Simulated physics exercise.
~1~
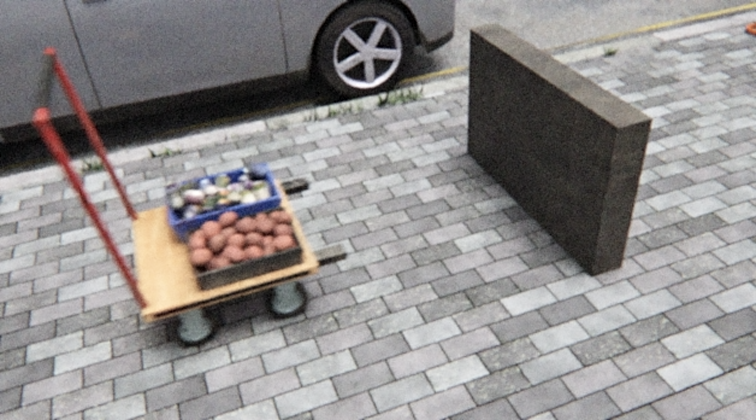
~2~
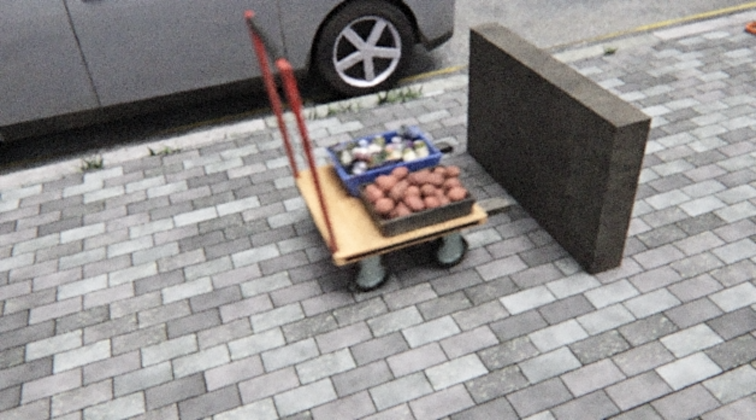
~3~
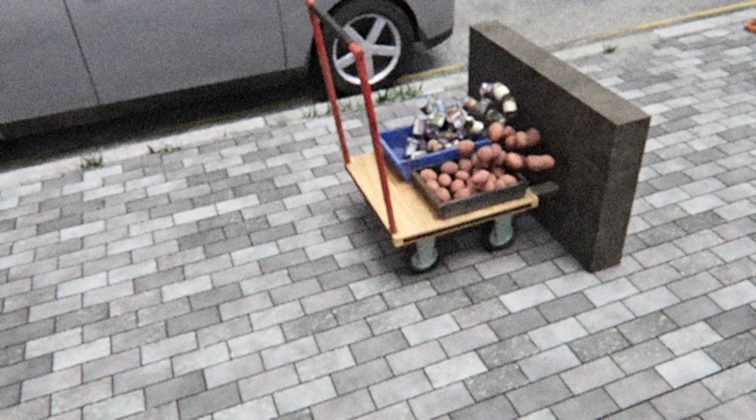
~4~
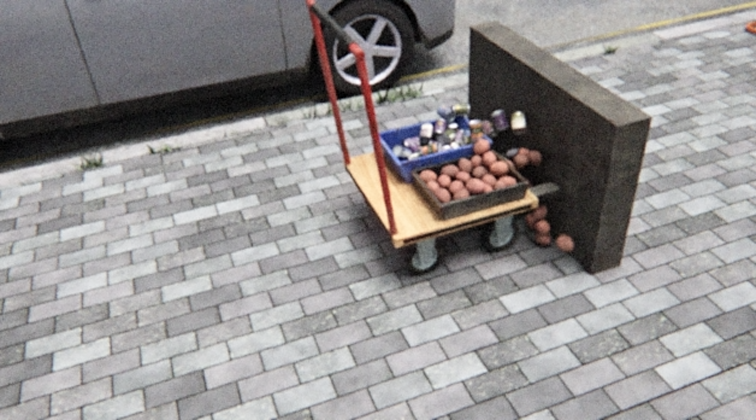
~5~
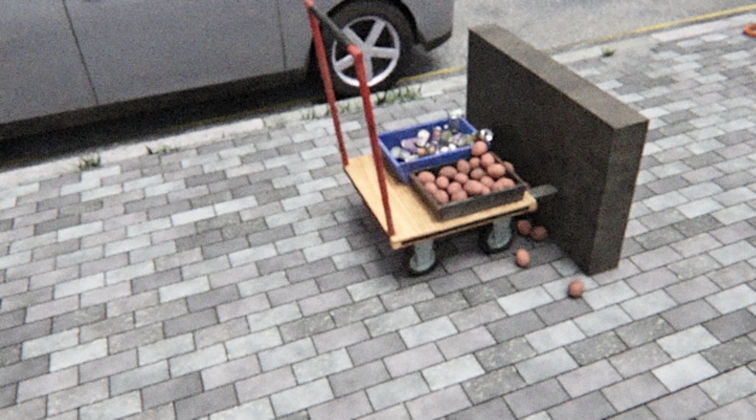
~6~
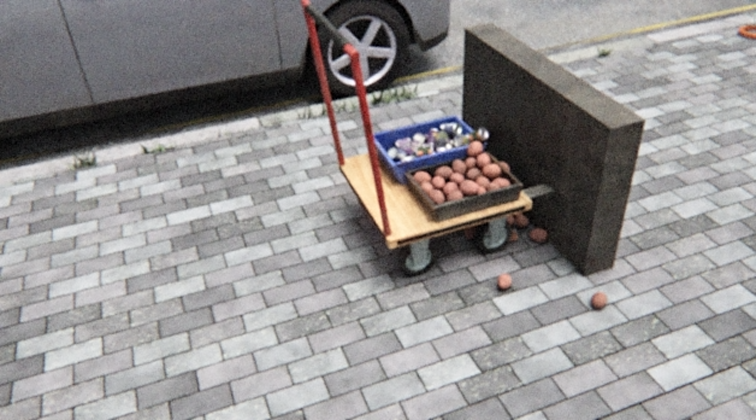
On a grey paved surface beside a parked silver car, a flatbed trolley with a red handle carries a blue tote of small tins and a black tote of red potatoes. With nobody pushing in view, it rolls right towards a low dark wall. The trolley stops at the wall, and tins and potatoes surge forward over the front ends of their totes. Some potatoes drop between the deck and the wall, while the remaining goods settle. A couple of potatoes roll out across the paving as the trolley stays put, both totes still holding many pieces.
